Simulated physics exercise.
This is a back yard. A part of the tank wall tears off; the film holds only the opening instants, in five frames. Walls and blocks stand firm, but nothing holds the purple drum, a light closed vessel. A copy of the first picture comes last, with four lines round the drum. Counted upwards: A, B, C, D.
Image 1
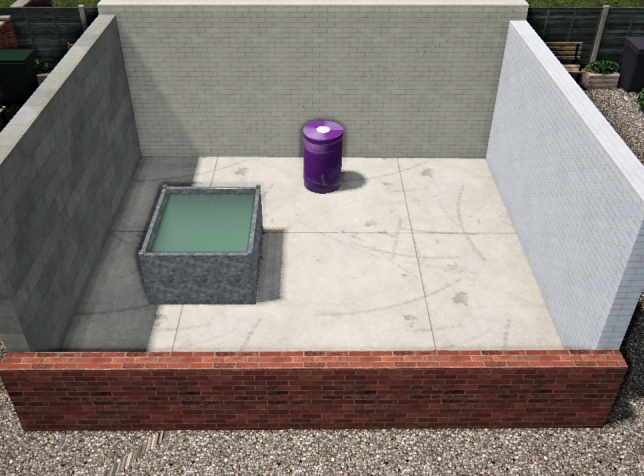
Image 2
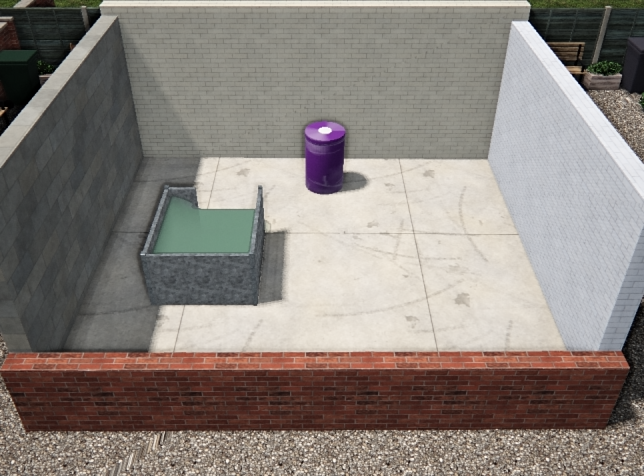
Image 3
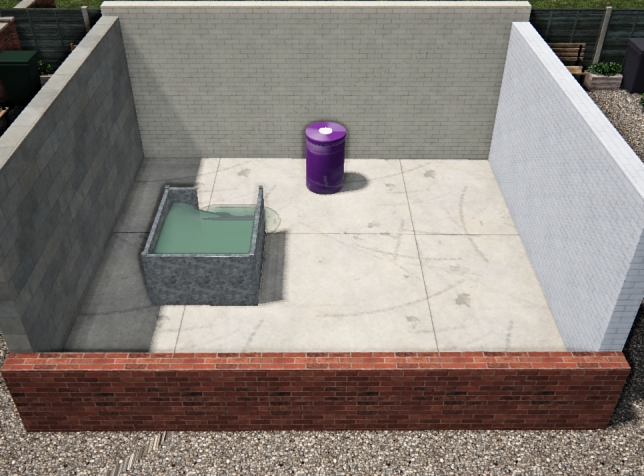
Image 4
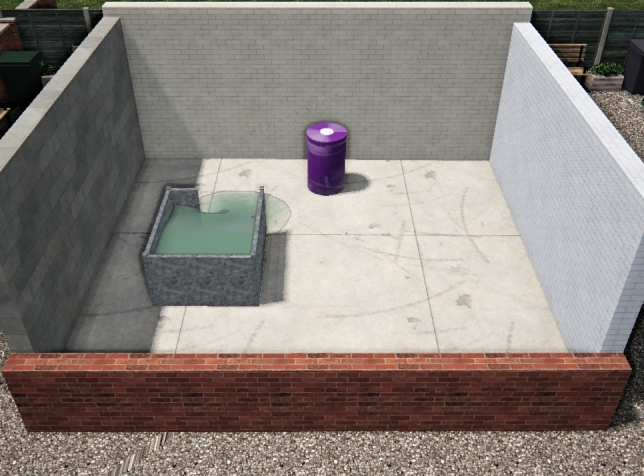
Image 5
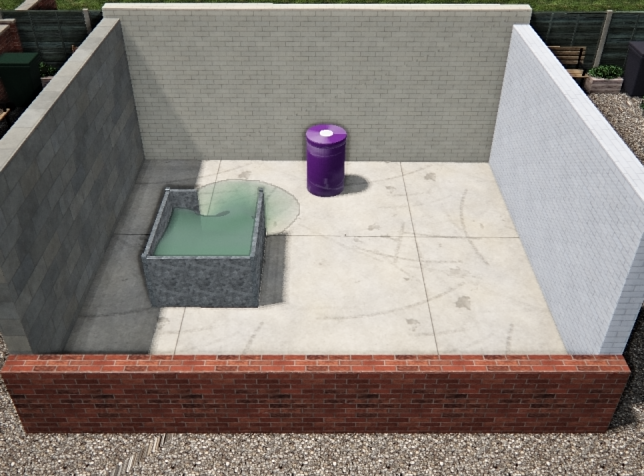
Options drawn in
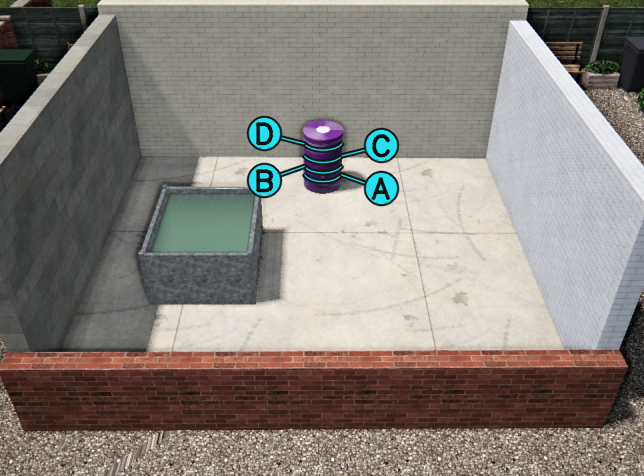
Stone tank of green water in a walled yard losing part of its back wall, water spreading over the concrete behind.
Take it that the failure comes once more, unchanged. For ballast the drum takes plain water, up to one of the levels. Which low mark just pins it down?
Use level A.
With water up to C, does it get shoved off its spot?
No, not at all.
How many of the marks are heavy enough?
All of the four.
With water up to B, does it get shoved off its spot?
No, not at all.
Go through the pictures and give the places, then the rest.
The first frame shows lid of the purple drum at (323, 130); tank full, its middle at (205, 224).
In the second frame, water covers 1 % of the ground, mostly out of sight from here.
In the third frame, water covers 3 % of the ground, mostly out of sight from here.
In the fourth frame, water covers 5 % of the ground, mostly out of sight from here.
The fifth frame shows lid of the purple drum at (326, 133); 8 % of the ground wet, in view closest to the drum at (286, 195).
On the marked copy, A at (323, 181); B at (323, 172); C at (323, 162); D at (323, 150); from the bottom up A, B, C, D.
For level A, it does not move.
For level B, it does not move.
For level C, it does not move.
For level D, it does not move.
